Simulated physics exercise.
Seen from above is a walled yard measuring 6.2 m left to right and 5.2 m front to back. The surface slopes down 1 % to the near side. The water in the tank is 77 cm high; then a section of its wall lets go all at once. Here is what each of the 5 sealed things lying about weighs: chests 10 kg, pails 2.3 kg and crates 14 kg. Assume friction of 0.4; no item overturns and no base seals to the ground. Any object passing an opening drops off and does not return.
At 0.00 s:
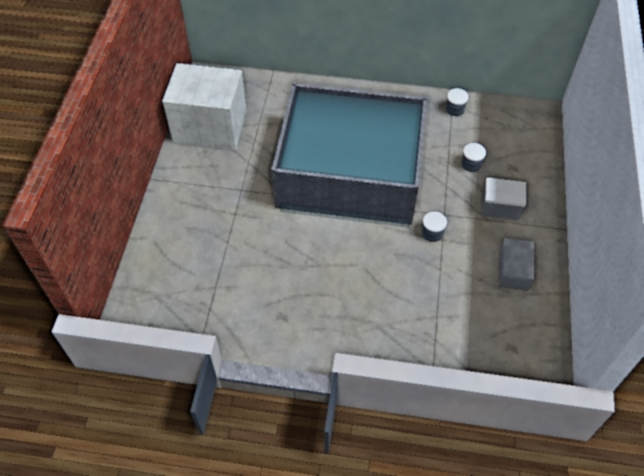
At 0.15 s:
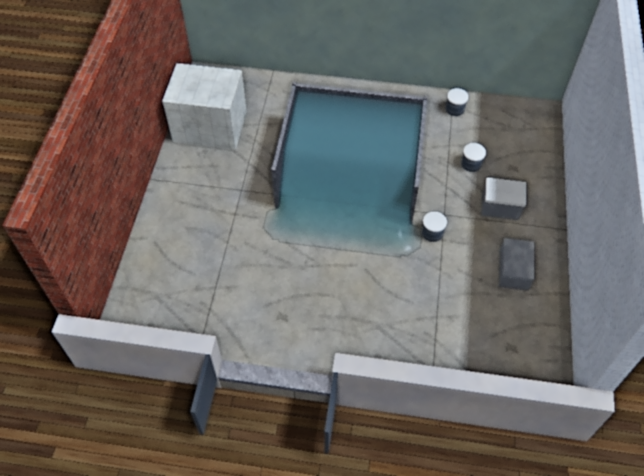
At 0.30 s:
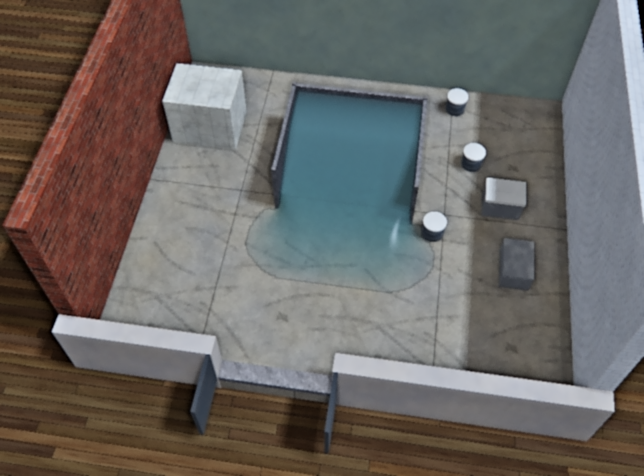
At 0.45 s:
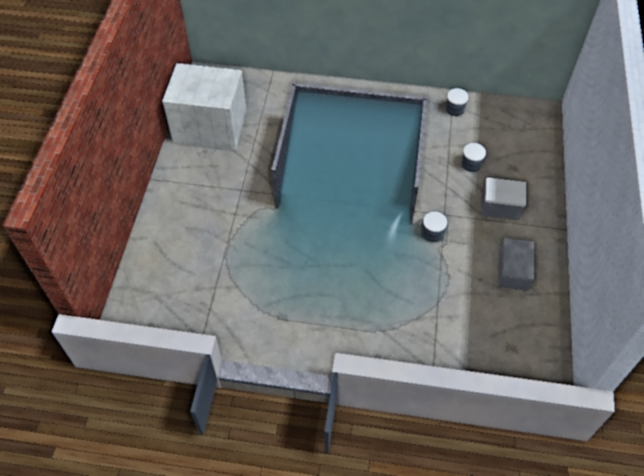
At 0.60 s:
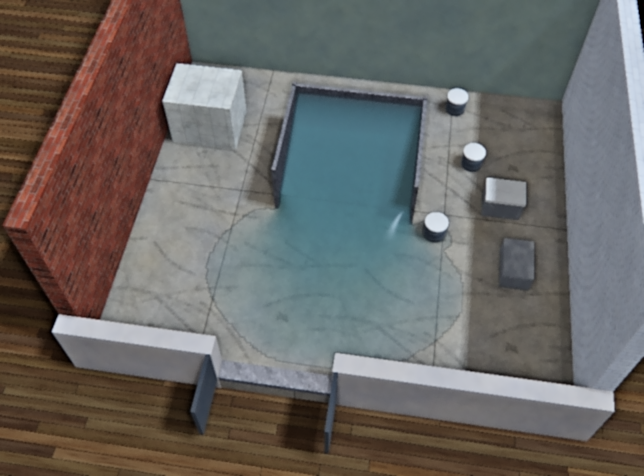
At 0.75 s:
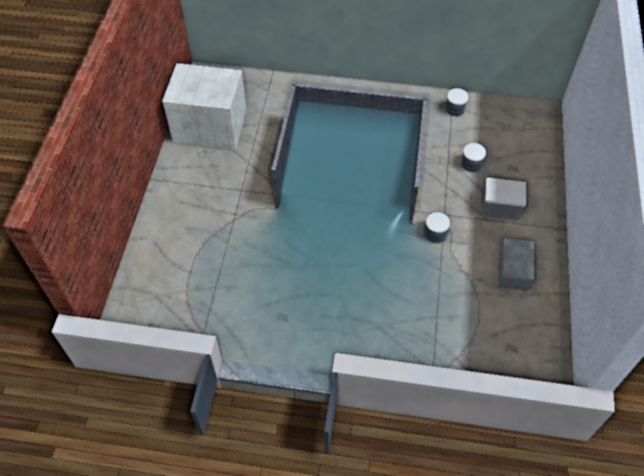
Water pours from the open near side of a tank and spreads across the walled yard.
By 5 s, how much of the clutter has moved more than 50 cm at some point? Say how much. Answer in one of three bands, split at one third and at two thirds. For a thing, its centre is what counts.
One to two thirds.
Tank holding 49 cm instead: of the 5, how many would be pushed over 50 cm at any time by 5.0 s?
I count 0 of them in that case.
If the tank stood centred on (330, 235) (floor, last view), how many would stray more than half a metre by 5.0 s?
In that case the number is 2.
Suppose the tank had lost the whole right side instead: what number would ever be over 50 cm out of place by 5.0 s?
Then it comes to 5 of them.
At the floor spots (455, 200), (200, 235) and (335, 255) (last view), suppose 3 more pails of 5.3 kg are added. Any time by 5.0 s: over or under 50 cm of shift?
So it's stays below, then stays below, then gets above.
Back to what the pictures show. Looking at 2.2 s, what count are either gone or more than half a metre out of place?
Tally at that time: 0.
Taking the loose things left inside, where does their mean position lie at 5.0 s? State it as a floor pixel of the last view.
Around (446, 169).
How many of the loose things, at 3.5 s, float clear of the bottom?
I count 0.
After 1.1 s 0 of 5 are over 50 cm from their spots; 0 afloat.
After 2.2 s 0 of 5 are over 50 cm from their spots; 0 afloat.
After 3.5 s 1 of 5 are over 50 cm from their spots; 0 afloat.
After 5.0 s 3 of 5 are over 50 cm from their spots, and 3 have been at some point; 1 afloat.
